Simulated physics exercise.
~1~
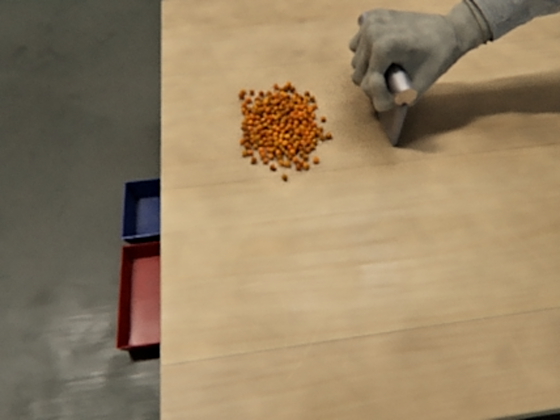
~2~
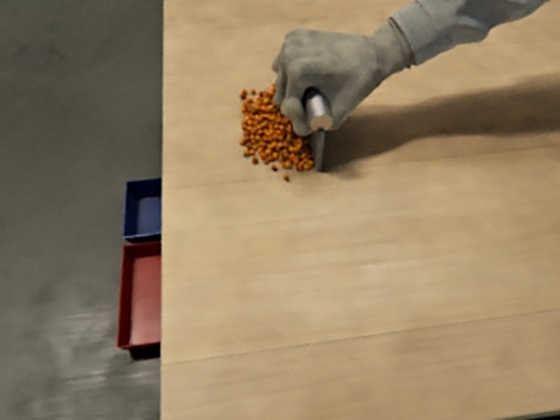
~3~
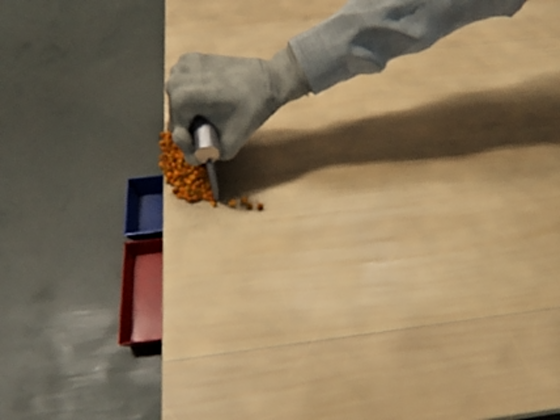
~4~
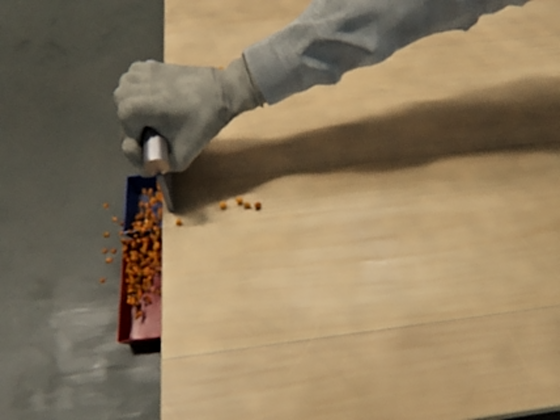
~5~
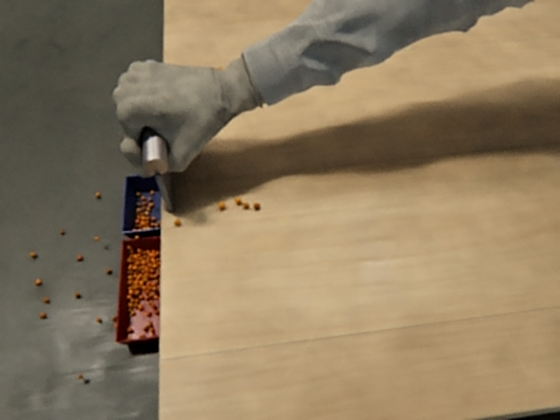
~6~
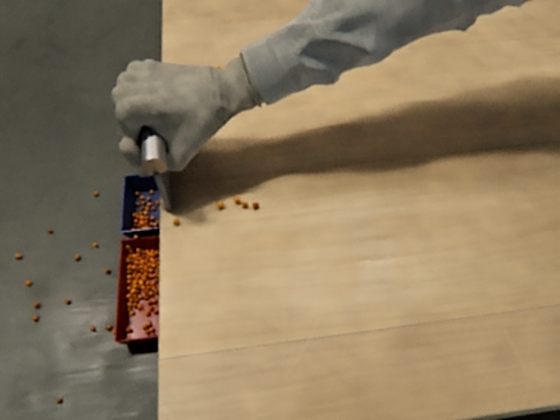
A gray-gloved hand swept a pile of small orange pieces leftward across a wooden table with a scraper and stopped at the edge, spilling most into the red and blue trays below, while some scattered on the floor and a few stayed on top.
